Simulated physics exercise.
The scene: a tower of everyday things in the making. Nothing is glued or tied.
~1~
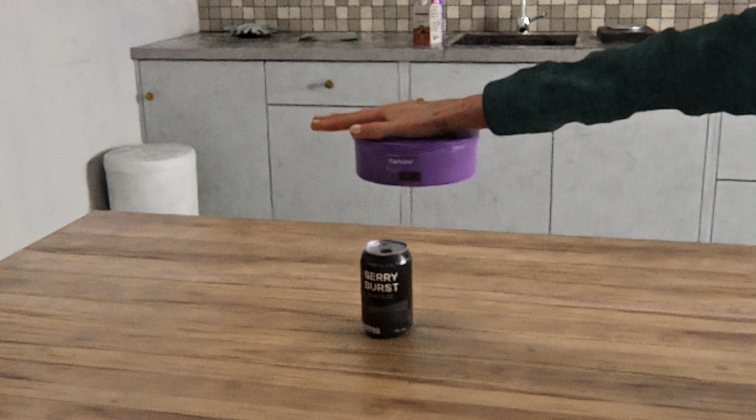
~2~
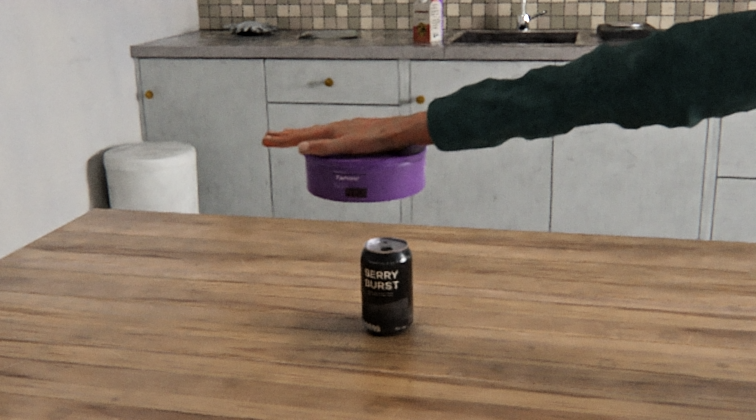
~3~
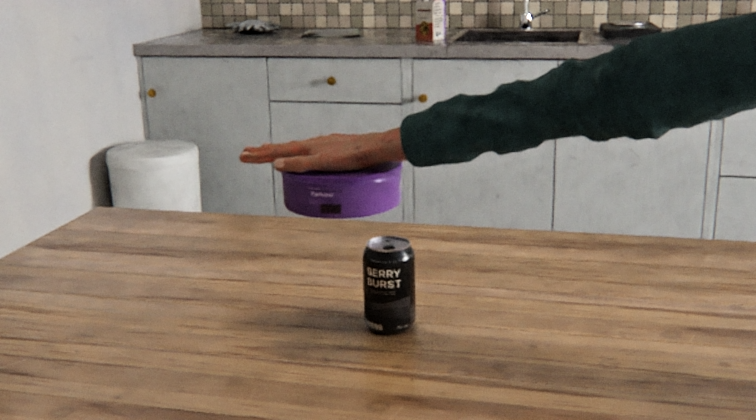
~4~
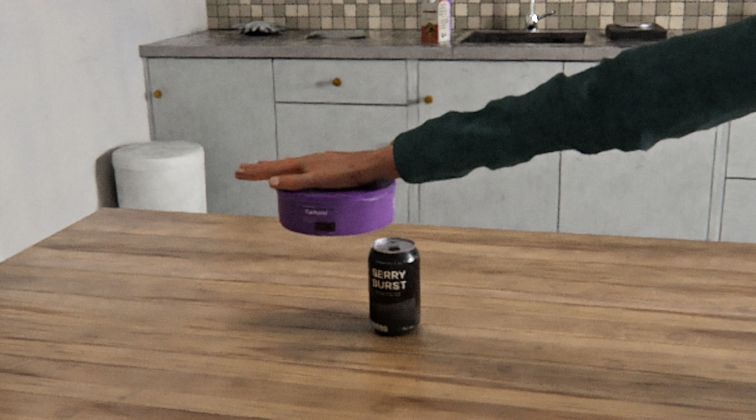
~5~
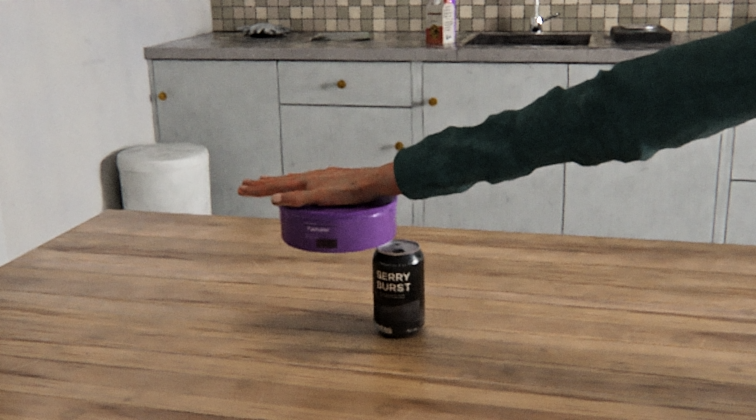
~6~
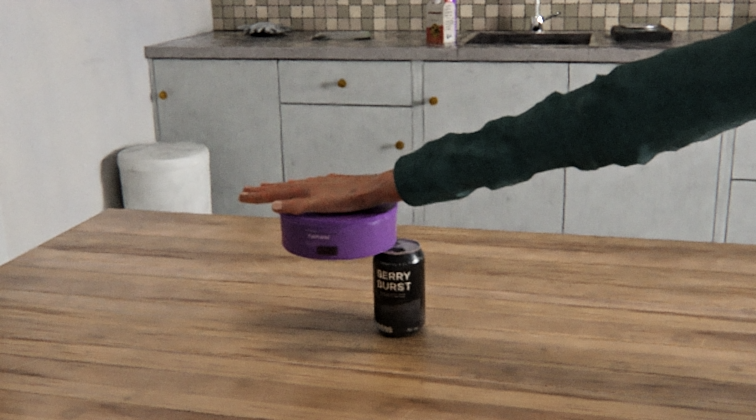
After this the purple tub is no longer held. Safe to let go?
Here the pile gives way.
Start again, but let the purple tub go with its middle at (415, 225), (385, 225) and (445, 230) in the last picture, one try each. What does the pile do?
First, it stays up; second, it keeps its balance; third, it gives way.
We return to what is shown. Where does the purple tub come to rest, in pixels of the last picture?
Near (335, 270).
Then, 0.30 s past the last view, purple tub now fallen.
Then, 1.00 s past the last view, nothing new.
Finally, fallen, purple tub; black can still in place. Final places as the last picture's camera would see them, purple tub near (336, 270). The pile loses its balance.
